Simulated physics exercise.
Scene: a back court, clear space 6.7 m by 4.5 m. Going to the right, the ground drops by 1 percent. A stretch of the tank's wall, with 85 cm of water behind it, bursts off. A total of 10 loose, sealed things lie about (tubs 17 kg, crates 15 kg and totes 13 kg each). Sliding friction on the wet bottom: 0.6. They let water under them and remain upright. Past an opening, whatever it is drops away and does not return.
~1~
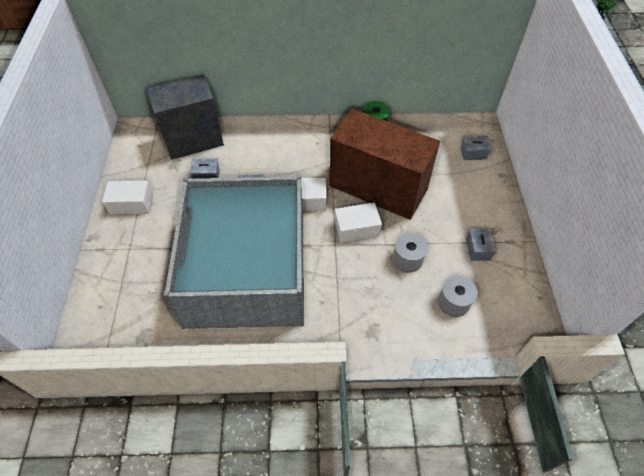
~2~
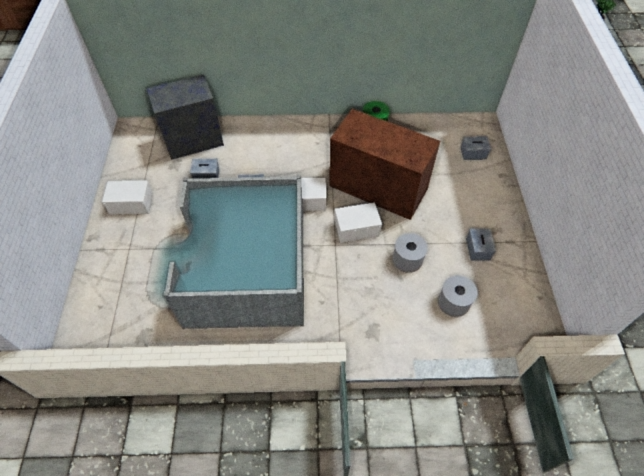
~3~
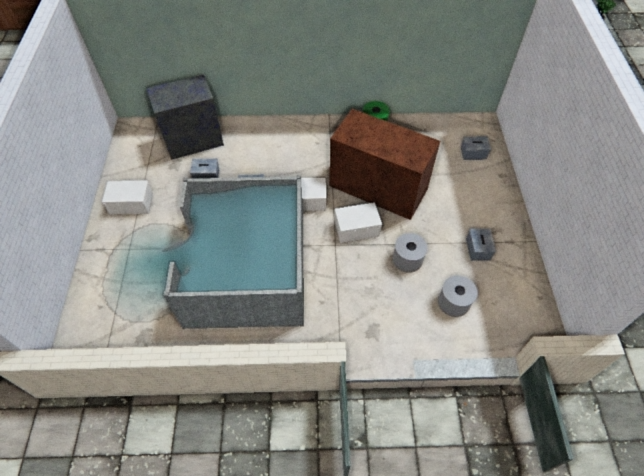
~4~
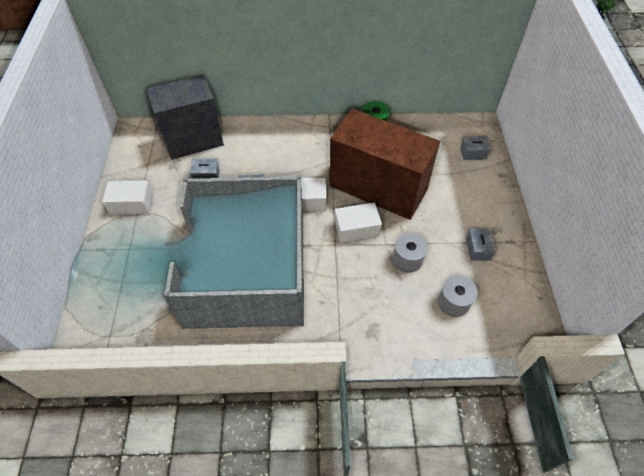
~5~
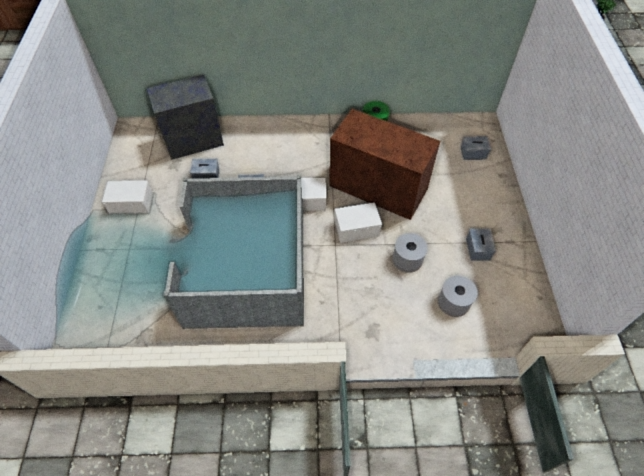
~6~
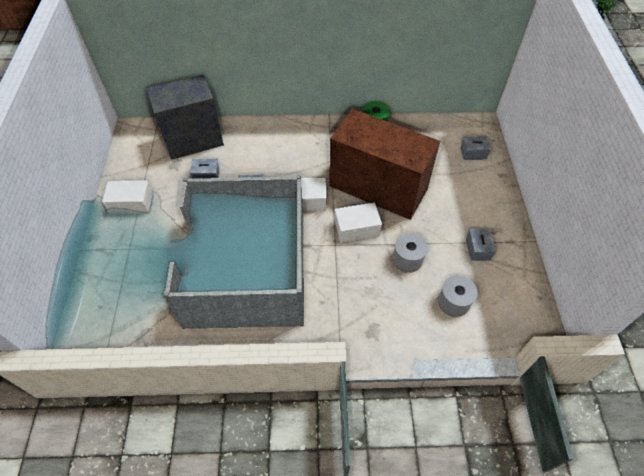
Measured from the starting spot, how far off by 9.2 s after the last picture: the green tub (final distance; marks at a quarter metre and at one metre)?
By then the green tub has gone a modest distance.
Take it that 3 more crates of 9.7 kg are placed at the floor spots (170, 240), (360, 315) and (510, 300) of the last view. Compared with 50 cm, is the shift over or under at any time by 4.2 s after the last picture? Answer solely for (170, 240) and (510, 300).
One by one: Beyond it, then within it.
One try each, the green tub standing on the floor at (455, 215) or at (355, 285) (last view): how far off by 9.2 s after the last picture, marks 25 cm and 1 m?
One try each gives this: It remains roughly in place, then it remains roughly in place.
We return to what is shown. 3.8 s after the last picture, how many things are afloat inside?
I get 1.
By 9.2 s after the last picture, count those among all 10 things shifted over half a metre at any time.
4.
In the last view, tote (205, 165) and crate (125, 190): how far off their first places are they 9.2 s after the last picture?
Lab note - net shifts in order: 120 cm; 200 cm.
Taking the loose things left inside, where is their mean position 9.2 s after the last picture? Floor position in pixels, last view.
About (377, 210).
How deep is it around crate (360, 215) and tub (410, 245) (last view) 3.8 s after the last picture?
I'd put it at 0 cm and 2 cm respectively.
Then, 1.2 s after the last picture the green tub is near (376, 110), 0.0 m from its start, aground; 0 of 10 are out; 0 afloat.
Then, 3.8 s after the last picture the green tub is near (376, 110), 0.0 m from its start, aground; 0 of 10 are out; 1 afloat.
Then, 6.2 s after the last picture the green tub is near (401, 111), 0.4 m from its start, aground; 0 of 10 are out; 2 afloat.
Then, 9.2 s after the last picture the green tub is near (410, 113), 0.6 m from its start, aground; 0 of 10 are out; 2 afloat.
